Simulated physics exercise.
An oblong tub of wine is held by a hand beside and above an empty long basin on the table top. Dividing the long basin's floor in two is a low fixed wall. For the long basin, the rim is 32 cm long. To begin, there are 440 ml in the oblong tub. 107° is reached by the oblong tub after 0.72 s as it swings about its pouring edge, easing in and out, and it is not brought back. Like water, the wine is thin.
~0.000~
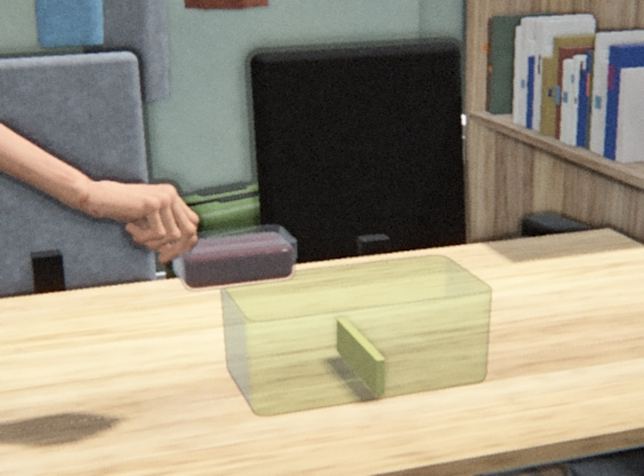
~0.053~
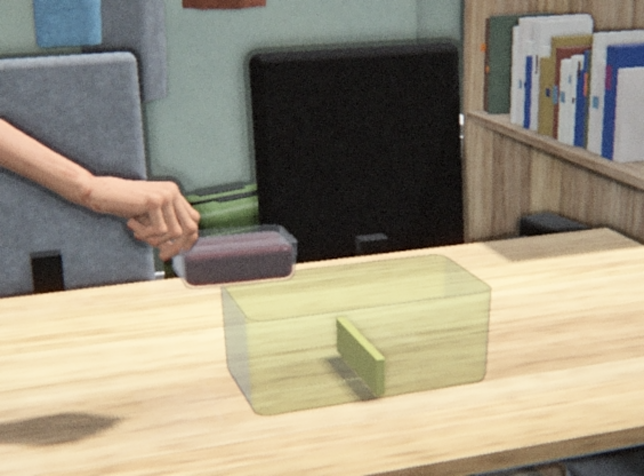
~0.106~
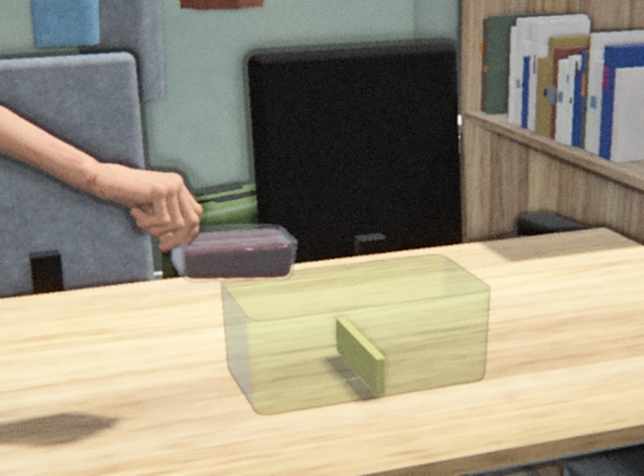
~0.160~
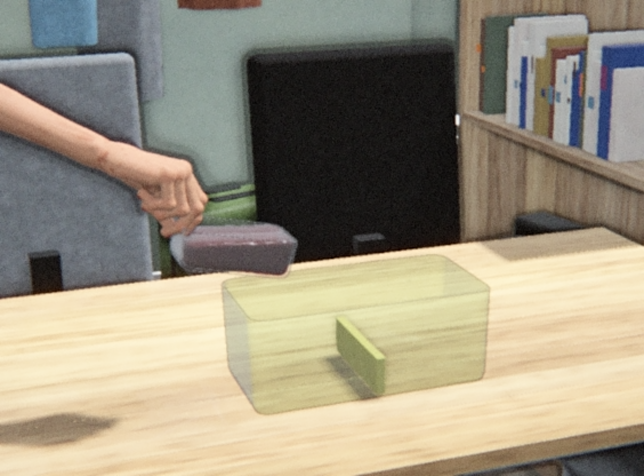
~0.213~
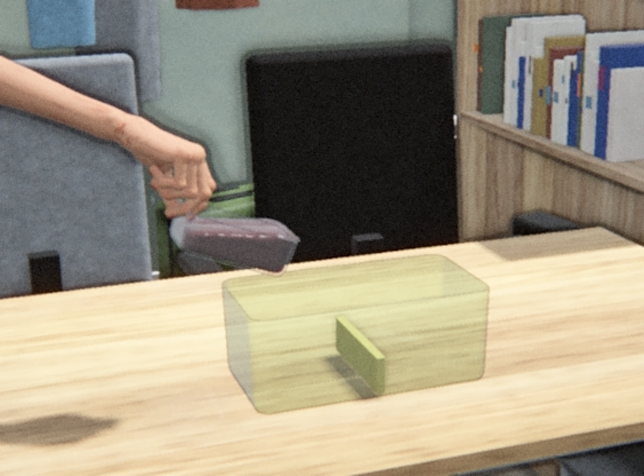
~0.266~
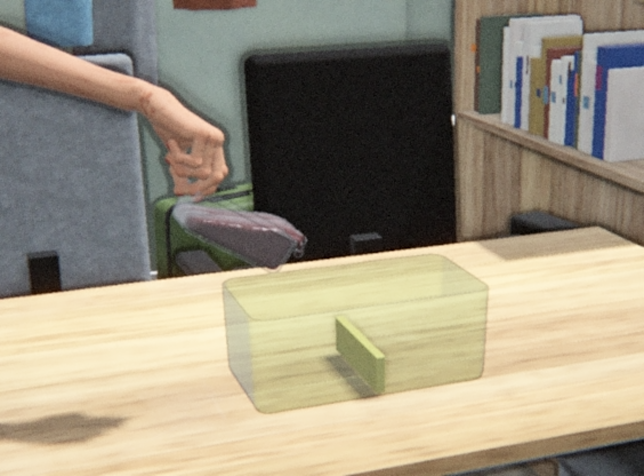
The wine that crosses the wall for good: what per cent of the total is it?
It is about 70 per cent of the total.
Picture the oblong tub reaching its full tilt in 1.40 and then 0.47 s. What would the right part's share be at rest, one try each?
The first try gives around 40 percent, the second around 55 percent.
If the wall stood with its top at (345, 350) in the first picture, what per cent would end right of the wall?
Roughly 80 %.
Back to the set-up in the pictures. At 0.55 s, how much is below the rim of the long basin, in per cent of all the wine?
Near 46 in a hundred.
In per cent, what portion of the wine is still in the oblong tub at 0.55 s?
Some 8 per cent.
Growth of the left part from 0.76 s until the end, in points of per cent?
I'd put it at some 6 percent.
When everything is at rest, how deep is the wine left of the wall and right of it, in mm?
About 4 mm left, about 14 mm right.
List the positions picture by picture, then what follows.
The first frame shows tilt 0°; pouring edge (288, 235); surface from (177, 250) to (286, 239); the long basin's rim runs from (233, 302) to (468, 273); the wall's top is at (360, 339).
The second frame shows tilt 1°; pouring edge (288, 235); surface from (178, 249) to (285, 238).
The third frame shows tilt 6°; pouring edge (288, 236); surface from (177, 245) to (285, 235).
The fourth frame shows tilt 13°; pouring edge (289, 236); surface from (178, 237) to (286, 231).
The fifth frame shows tilt 21°; pouring edge (288, 236); surface from (178, 226) to (285, 229); 4 per cent is over the edge.
The sixth frame shows tilt 32°; pouring edge (288, 236); surface from (180, 211) to (275, 222); 10 per cent is over the edge.
By 0.55 s the tilt is 93° and 8 per cent is still to pour, 20 is left of the wall and 26 right of it.
By 0.76 s the tilt is 107° and 0 per cent is still to pour, 22 is left of the wall and 74 right of it.
By 0.98 s the tilt is 107° and 0 per cent is still to pour, 27 is left of the wall and 71 right of it.
By 1.22 s the tilt is 107° and 0 per cent is still to pour, 28 is left of the wall and 70 right of it.
At rest 28 per cent lies left of the wall, 70 right of it and 2 outside.
